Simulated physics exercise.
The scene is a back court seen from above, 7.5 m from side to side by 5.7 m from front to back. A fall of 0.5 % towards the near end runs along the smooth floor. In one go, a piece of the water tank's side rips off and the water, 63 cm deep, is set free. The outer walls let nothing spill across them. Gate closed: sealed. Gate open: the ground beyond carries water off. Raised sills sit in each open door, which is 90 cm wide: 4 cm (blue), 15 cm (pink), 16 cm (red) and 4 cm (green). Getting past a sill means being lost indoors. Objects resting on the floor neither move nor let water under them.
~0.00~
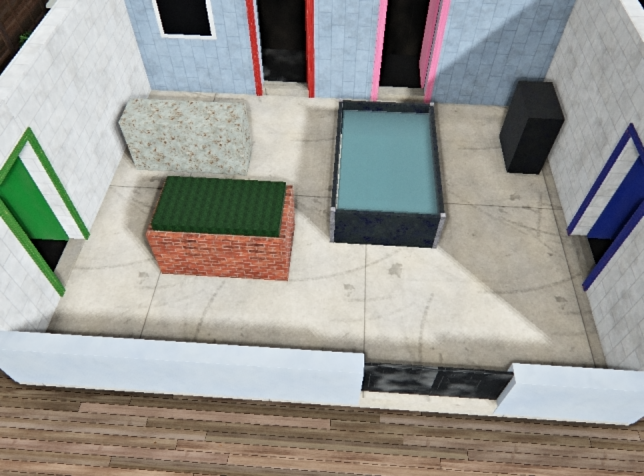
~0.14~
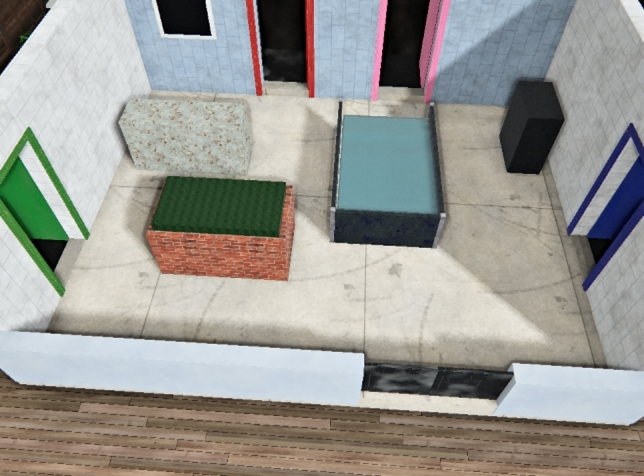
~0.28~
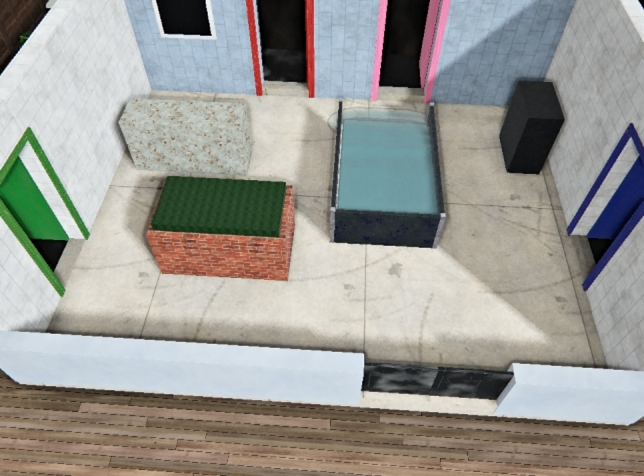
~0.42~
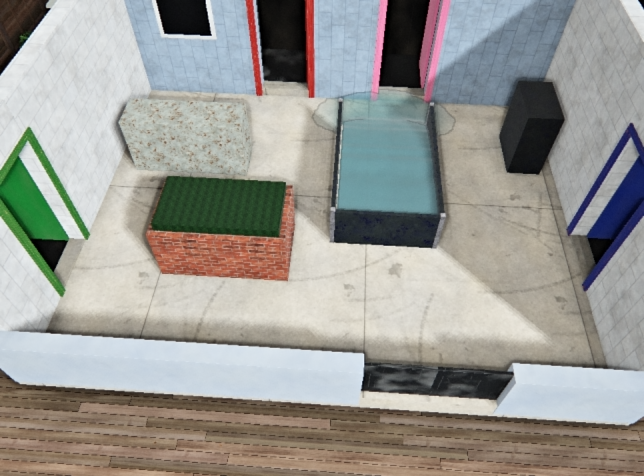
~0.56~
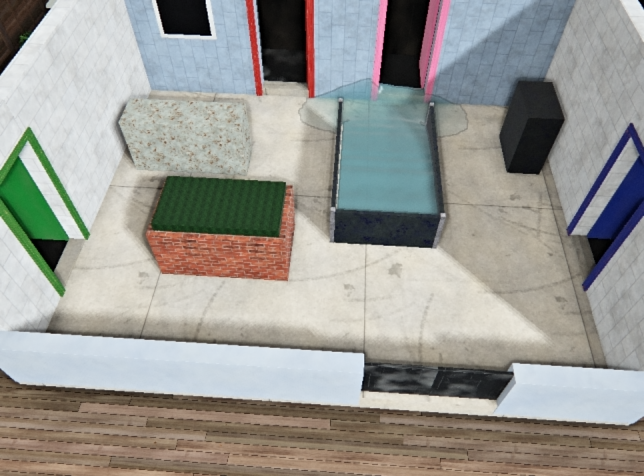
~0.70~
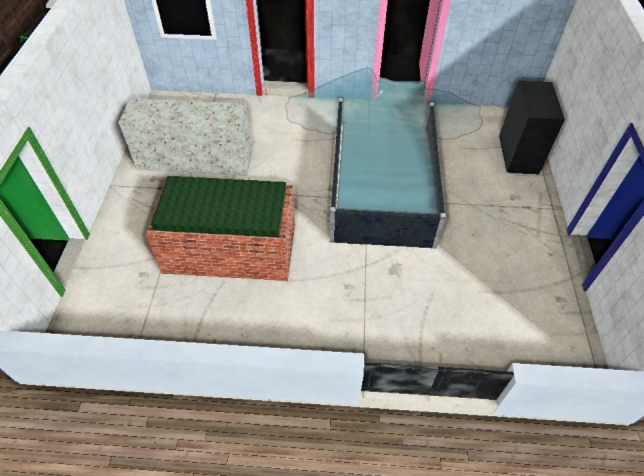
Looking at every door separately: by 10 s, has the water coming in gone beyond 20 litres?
Blue door: Under the set amount; pink door: Past the set amount; red door: Under the set amount; green door: Under the set amount.
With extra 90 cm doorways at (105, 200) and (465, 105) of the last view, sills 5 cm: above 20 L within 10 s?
In the order given, lower then higher.
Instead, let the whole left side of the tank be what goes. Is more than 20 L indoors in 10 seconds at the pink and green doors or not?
Result: Pink limit not passed, green limit passed.
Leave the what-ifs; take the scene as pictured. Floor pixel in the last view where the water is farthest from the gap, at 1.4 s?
Point: Roughly (214, 96).
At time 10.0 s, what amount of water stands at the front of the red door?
Roughly 7.5 centimetres.
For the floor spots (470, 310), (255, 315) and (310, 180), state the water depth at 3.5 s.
Around 0 cm, 0 cm and 0 cm.
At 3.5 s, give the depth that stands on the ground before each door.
In centimetres, the blue door has 2, the pink door 21, the red door 9 and the green door 0.
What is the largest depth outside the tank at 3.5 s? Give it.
Around 28 centimetres deep.
After 1.4 s water covers 15 % of the floor and is deepest (43 cm) near (371, 103); blue door not reached, pink door 41 cm at the sill, 144 L in, red door 12 cm at the sill, 0 L in, green door not reached.
After 2.2 s water covers 25 % of the floor and is deepest (36 cm) near (371, 103); blue door not reached, pink door 37 cm at the sill, 283 L in, red door 13 cm at the sill, 0 L in, green door not reached.
After 3.5 s water covers 45 % of the floor and is deepest (28 cm) near (522, 110); blue door 2 cm at the sill, 0 L in, pink door 21 cm at the sill, 381 L in, red door 9 cm at the sill, 0 L in, green door not reached.
After 6.0 s water covers 75 % of the floor and is deepest (14 cm) near (161, 138); blue door 1 cm at the sill, 0 L in, pink door 10 cm at the sill, 391 L in, red door 5 cm at the sill, 0 L in, green door 2 cm at the sill, 0 L in.
After 10.0 s water covers 95 % of the floor and is deepest (10 cm) near (289, 222); blue door 7 cm at the sill, 2 L in, pink door 7 cm at the sill, 391 L in, red door 7 cm at the sill, 0 L in, green door 2 cm at the sill, 0 L in.
